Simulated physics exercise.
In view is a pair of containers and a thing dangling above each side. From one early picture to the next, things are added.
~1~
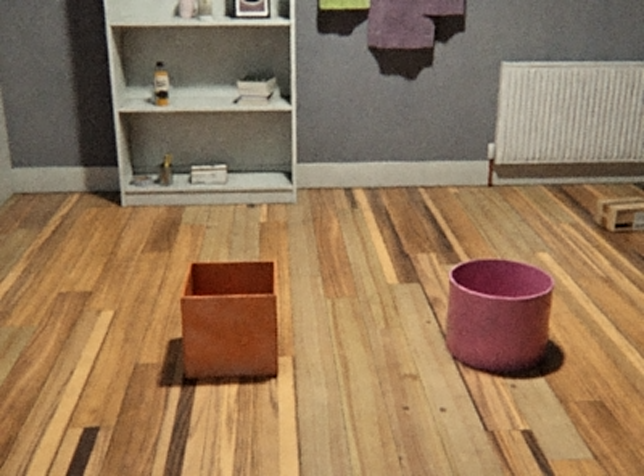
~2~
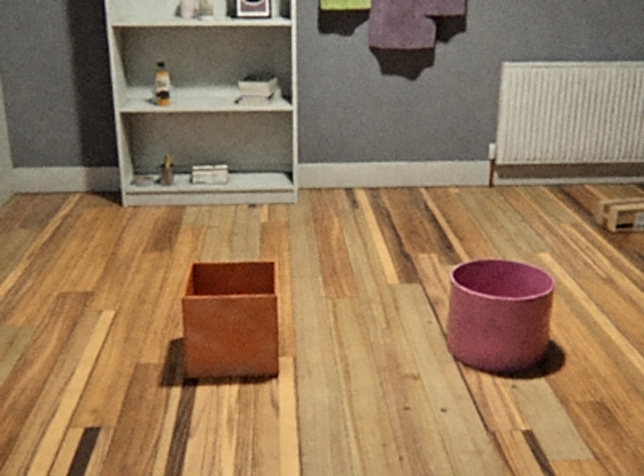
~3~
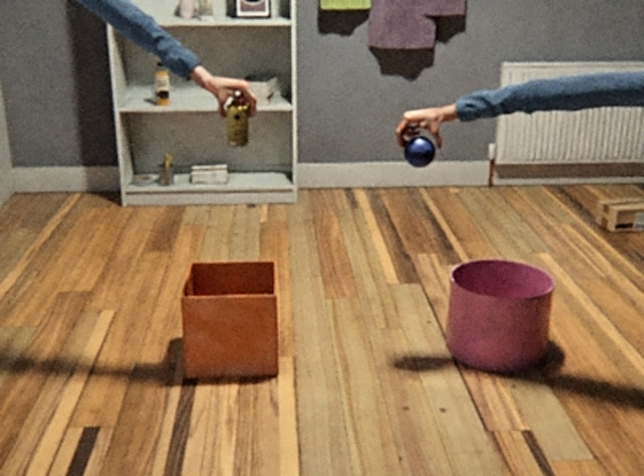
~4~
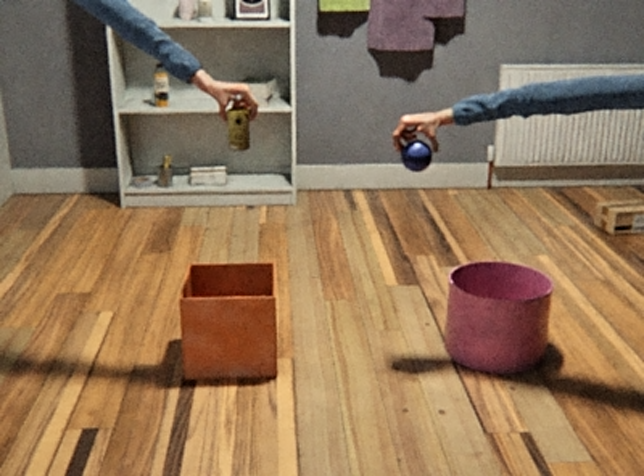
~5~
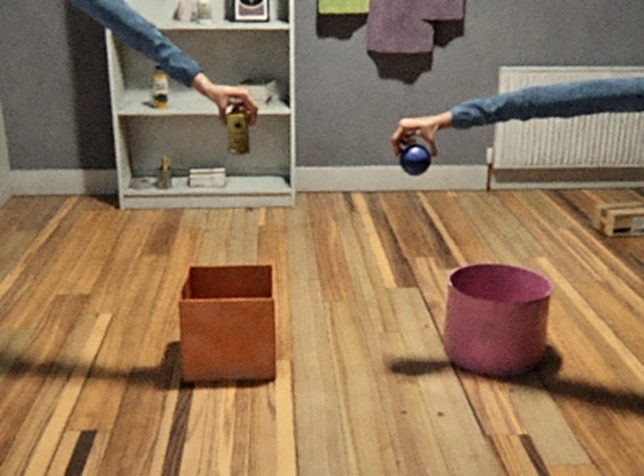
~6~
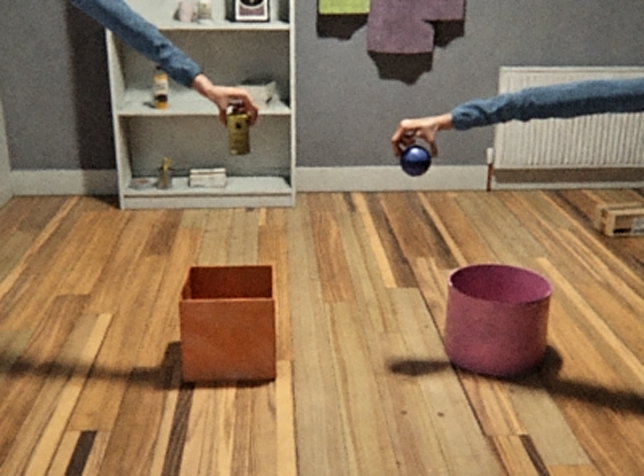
Two blue-sleeved arms reach in from the left and right, one hand gripping a yellow tin and the other a blue ball, then stay nearly still above the floor. Below them stand an orange square crate on the left and a pinkish-purple round bucket on the right. The room, seen from the front and slightly above by an almost steady camera, has wooden floorboards, a pale shelf and a white radiator.
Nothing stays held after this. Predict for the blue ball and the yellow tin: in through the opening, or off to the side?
Blue ball - off to the side; yellow tin - in.
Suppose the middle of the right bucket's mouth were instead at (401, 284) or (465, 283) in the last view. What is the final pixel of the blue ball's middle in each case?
It'd end up close to (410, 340) in the first case and close to (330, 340) in the other.
Then, 0.20 s past the last view, blue ball in the air near (414, 200); yellow tin in the air near (240, 174).
Then, 0.34 s past the last view, blue ball in the air near (410, 293); yellow tin in the air near (243, 270).
Finally, the blue ball falls beside it, near (407, 341); the yellow tin is caught, near (245, 340).
